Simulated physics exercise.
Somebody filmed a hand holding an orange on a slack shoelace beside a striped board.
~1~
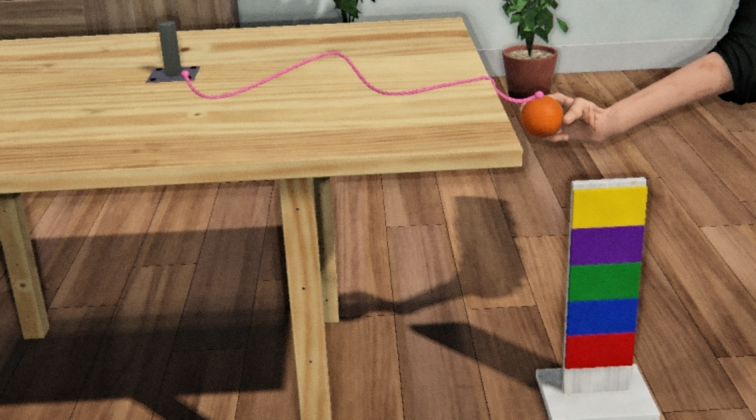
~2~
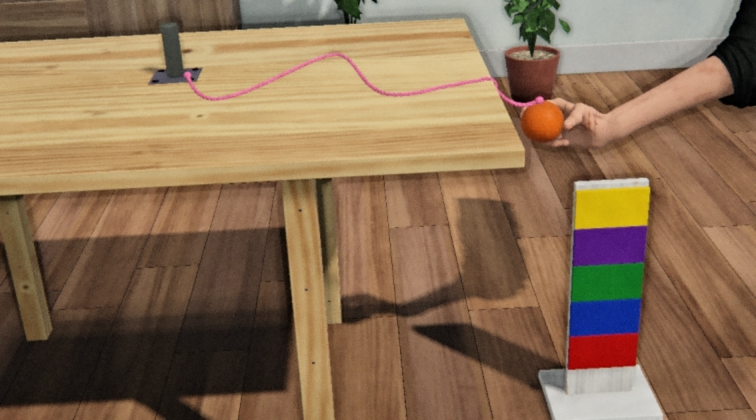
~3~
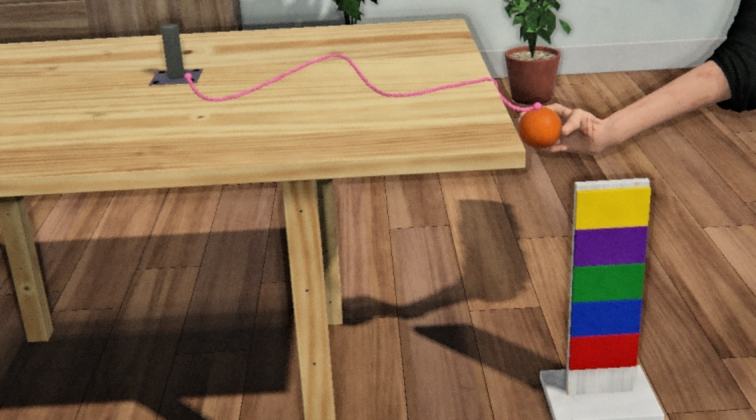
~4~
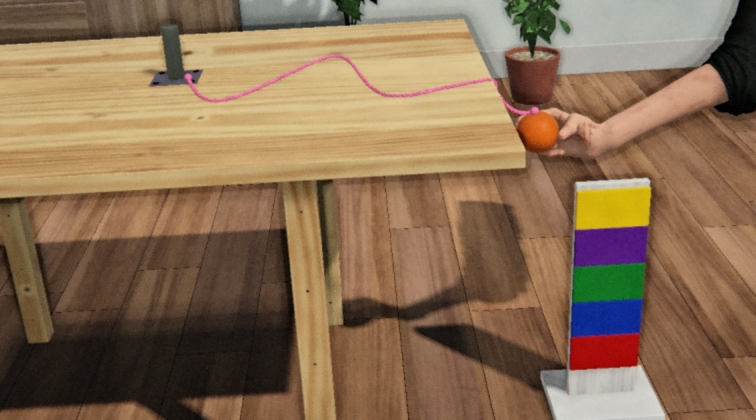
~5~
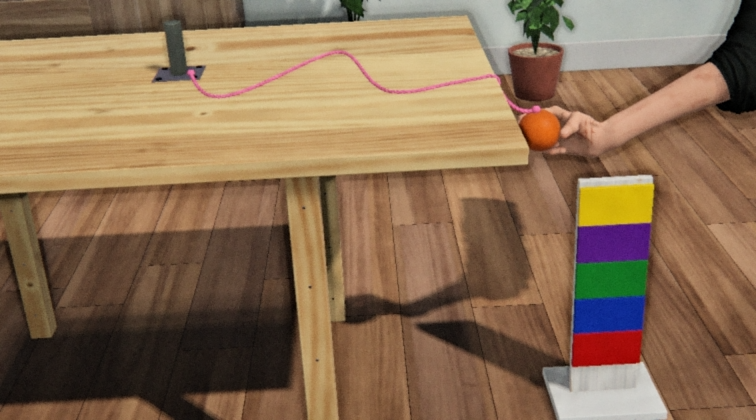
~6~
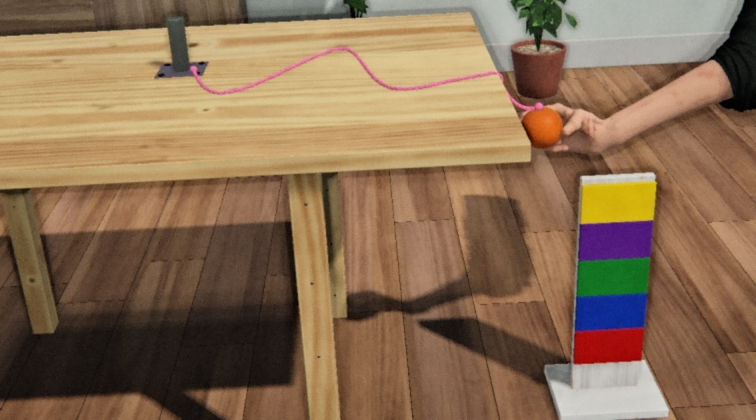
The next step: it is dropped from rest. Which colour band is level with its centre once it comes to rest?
The red band.
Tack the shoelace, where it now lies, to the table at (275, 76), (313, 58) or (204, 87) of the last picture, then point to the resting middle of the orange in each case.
Result per try (px, approx.): (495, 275); (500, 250); (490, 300).
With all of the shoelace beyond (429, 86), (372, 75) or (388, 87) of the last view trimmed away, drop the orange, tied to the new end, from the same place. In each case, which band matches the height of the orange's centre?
Try 1 - purple; try 2 - no band; try 3 - yellow.
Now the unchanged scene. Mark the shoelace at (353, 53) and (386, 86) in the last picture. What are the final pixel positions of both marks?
You'll find the first mark at (484, 69) and the second mark at (495, 176).
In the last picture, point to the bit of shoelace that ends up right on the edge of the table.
That spot is roughly at (357, 56).
Soon after, orange near (484, 318); level with blue.
After that, orange near (499, 344); level with red.
In the end, orange near (490, 343); level with red. The shoelace holds its middle at red.
